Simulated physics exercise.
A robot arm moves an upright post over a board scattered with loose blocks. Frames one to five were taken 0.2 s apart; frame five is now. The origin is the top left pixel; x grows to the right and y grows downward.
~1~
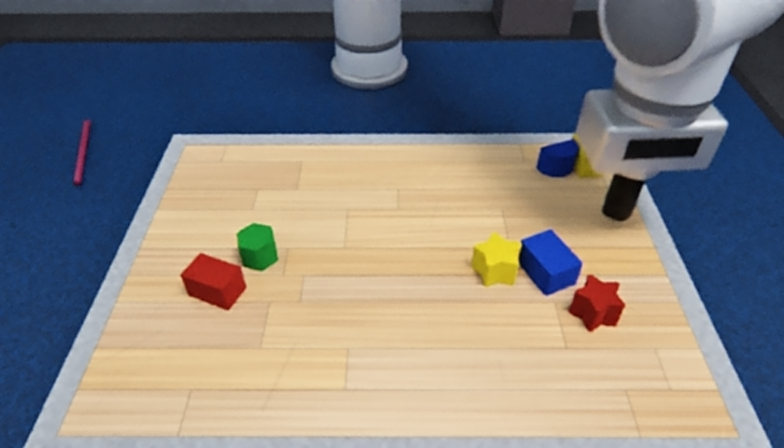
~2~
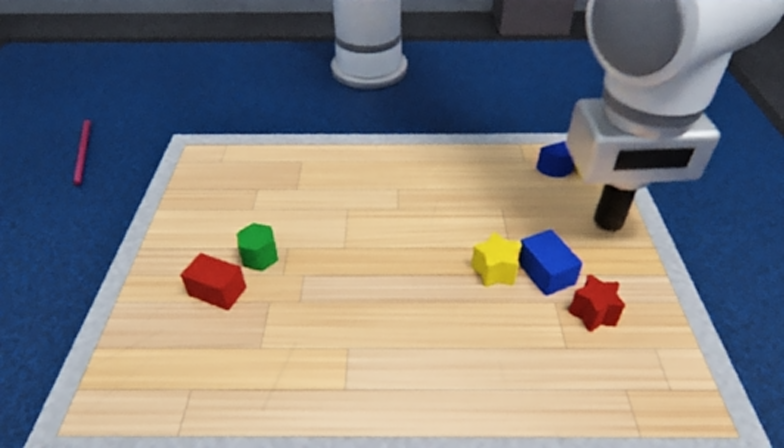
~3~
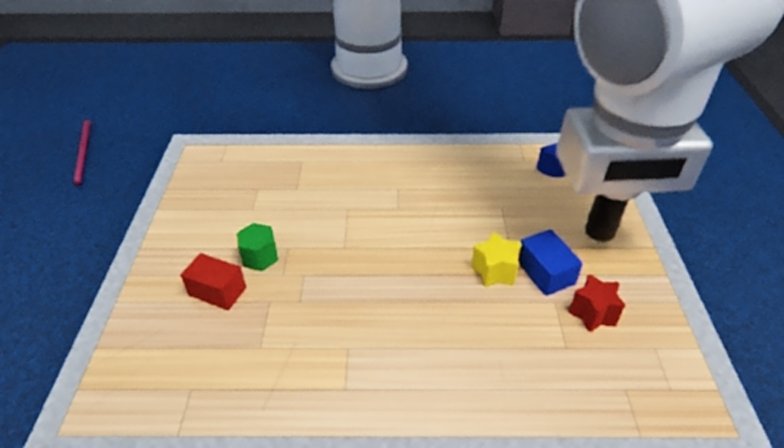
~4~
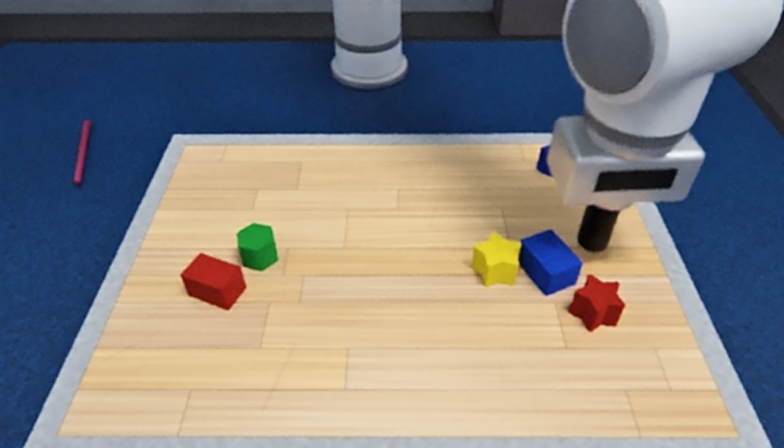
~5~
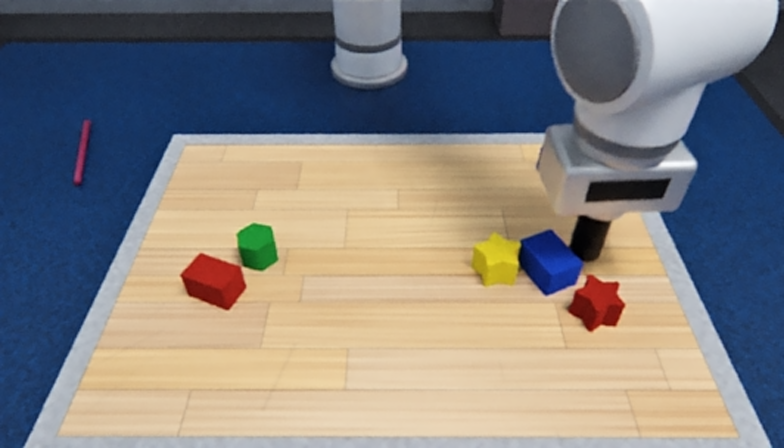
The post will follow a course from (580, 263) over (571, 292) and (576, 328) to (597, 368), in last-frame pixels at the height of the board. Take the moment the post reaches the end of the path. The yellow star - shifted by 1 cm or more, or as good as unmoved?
The yellow star will stay where it stands.
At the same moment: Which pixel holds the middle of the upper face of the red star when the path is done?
I'd place it at (639, 338), taking the centre of its top.
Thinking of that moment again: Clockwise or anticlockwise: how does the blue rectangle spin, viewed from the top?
Clockwise.
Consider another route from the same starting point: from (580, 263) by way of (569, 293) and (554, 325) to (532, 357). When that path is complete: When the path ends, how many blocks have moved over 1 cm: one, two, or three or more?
I expect two blocks to move.
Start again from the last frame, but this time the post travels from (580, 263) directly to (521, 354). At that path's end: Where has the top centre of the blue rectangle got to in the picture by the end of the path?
Its top centre is at about (524, 268).
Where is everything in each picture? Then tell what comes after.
Post's lower end (616, 213); yellow star (499, 249); blue rectangle (552, 251); red star (602, 292), in the first picture.
Post (608, 223); blocks still, in the second picture.
Post (600, 233); blocks still, in the third picture.
Post (592, 242); blocks still, in the fourth picture.
Post (584, 252); yellow star (499, 249); blue rectangle (552, 251); red star (602, 292), in the fifth picture.
The first path, step by step. One third of the way, post (574, 282); blue rectangle (541, 259), turned 40° clockwise; red star (606, 301), turned 15° anticlockwise.
Two thirds of the way, post (580, 318); blue rectangle (541, 259), turned 40° clockwise; red star (623, 323), turned 75° anticlockwise.
At the end, post (602, 358); yellow star still; blue rectangle (541, 259), turned 40° clockwise; red star (639, 338), turned 130° anticlockwise.
